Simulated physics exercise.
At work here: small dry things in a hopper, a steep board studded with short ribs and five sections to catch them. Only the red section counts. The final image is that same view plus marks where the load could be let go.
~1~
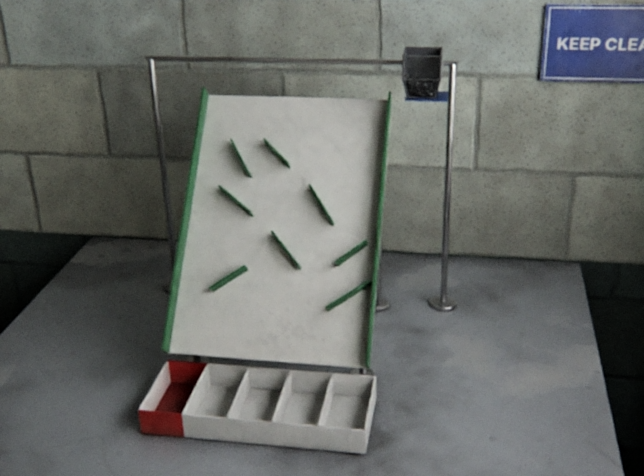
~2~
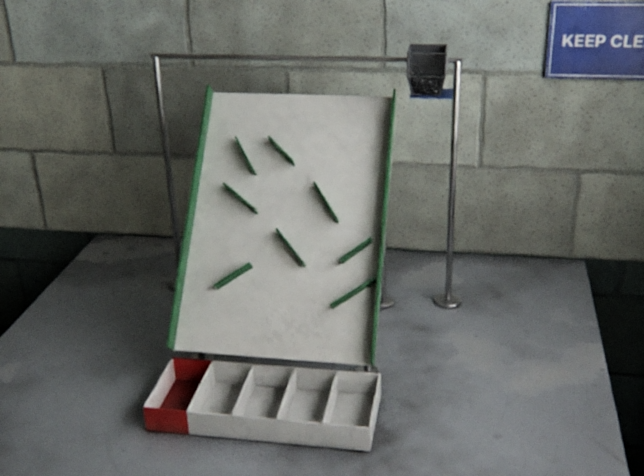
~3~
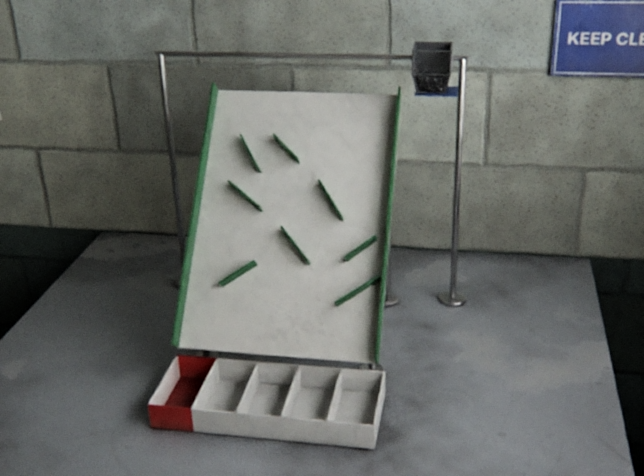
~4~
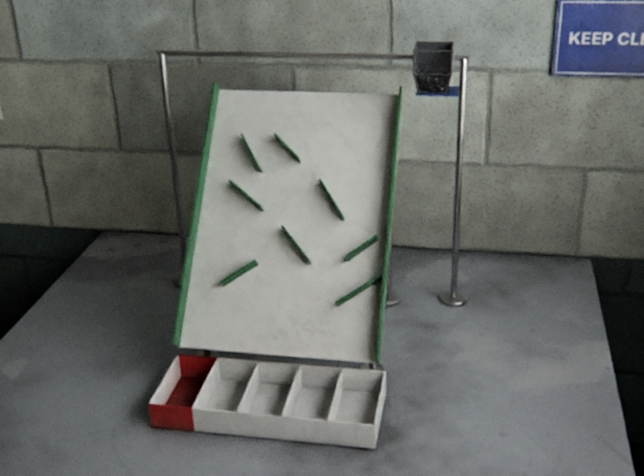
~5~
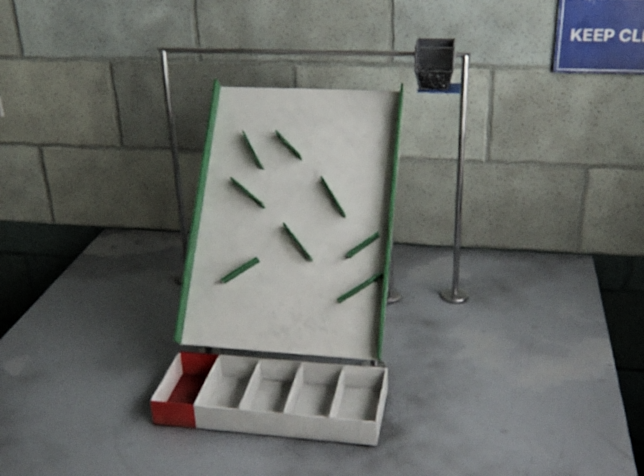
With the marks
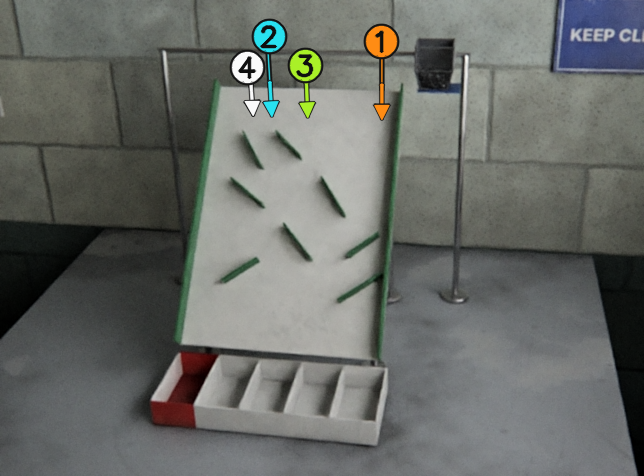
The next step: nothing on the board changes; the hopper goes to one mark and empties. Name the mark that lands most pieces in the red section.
Go for 4.
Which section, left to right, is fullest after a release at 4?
The first.
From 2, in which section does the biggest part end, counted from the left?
It is the third one.
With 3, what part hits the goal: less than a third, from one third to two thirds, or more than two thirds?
It is less than a third.
On the marked copy, mark 1 meets the board at (381, 114); mark 2 meets the board at (271, 110); mark 3 meets the board at (307, 112); mark 4 meets the board at (252, 110).
For mark 1, none in the red section, most in other sections, a small part held on the board.
For mark 2, a stray few in the red section, nearly all in other sections.
For mark 3, none in the red section, nearly all in other sections, a small part held on the board.
For mark 4, about a third in the red section, about half in other sections, a stray few outside the box.
